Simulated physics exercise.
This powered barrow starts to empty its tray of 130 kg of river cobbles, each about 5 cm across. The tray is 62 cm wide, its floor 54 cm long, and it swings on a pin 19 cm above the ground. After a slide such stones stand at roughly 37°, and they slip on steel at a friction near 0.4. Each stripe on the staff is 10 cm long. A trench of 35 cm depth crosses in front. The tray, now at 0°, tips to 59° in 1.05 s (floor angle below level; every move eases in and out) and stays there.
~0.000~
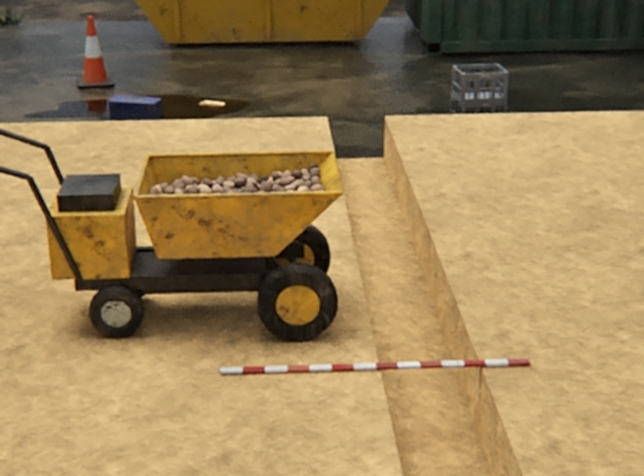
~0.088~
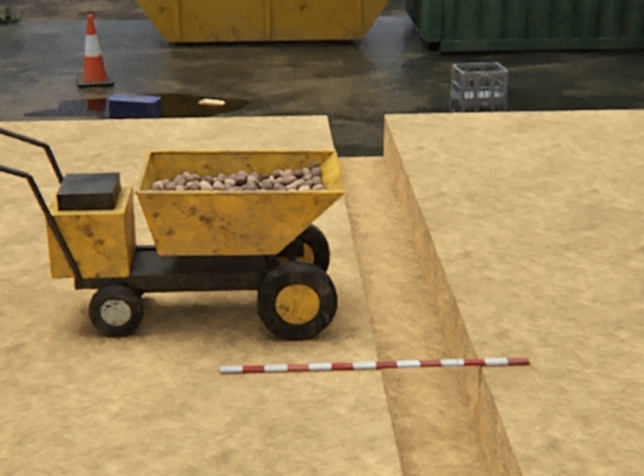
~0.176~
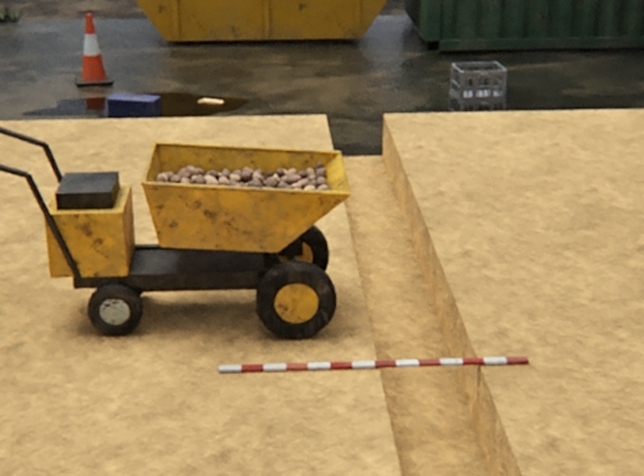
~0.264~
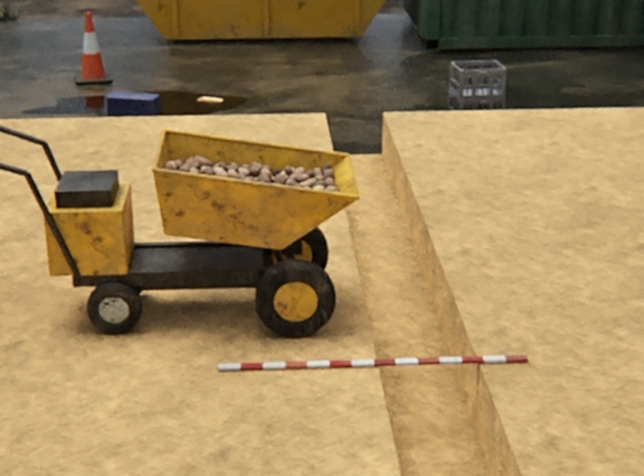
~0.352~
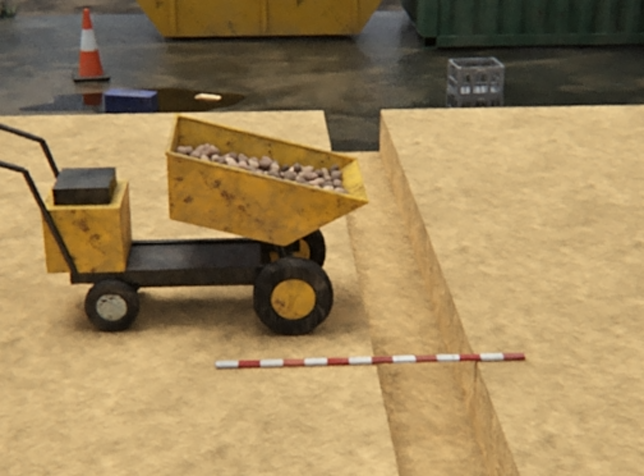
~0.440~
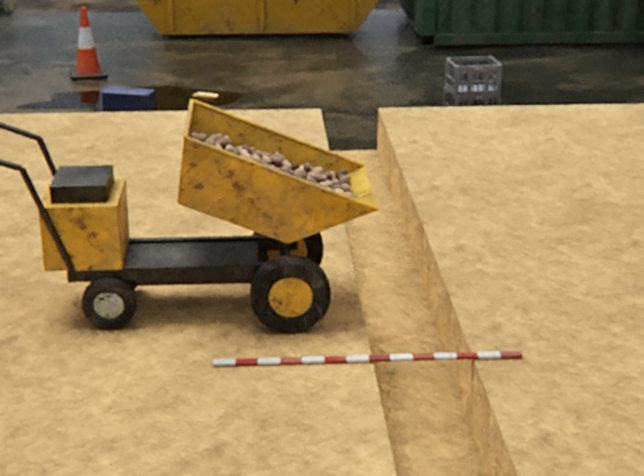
A yellow powered barrow beside a trench steadily tilts its tray of cobbles toward the right.
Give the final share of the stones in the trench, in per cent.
Close to 62 in a hundred.
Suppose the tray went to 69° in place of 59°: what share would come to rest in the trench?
It would be near 60 per cent.
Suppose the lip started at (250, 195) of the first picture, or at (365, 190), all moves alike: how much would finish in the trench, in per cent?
Near 70 per cent from the first place, 40 from the second.
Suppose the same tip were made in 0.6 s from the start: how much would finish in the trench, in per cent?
It would be near 55 per cent.
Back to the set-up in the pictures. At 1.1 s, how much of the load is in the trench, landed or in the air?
About 10 per cent by then.
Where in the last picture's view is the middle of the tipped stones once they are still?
Near (433, 346).
After 0.8 s the floor is at 50°; 100 % in the tray; the foremost stones are at (386, 229).
After 1.1 s the floor is at 59°; 89 % in the tray, 10 % in the trench; the foremost stones are at (453, 276).
After 1.5 s the floor is at 59°; 53 % in the tray, 22 % in the trench, 24 % past the trench; the foremost stones are at (545, 299).
After 3.5 s the floor is at 59°; 9 % in the tray, 62 % in the trench, 29 % past the trench; the foremost stones are past the picture's edge.
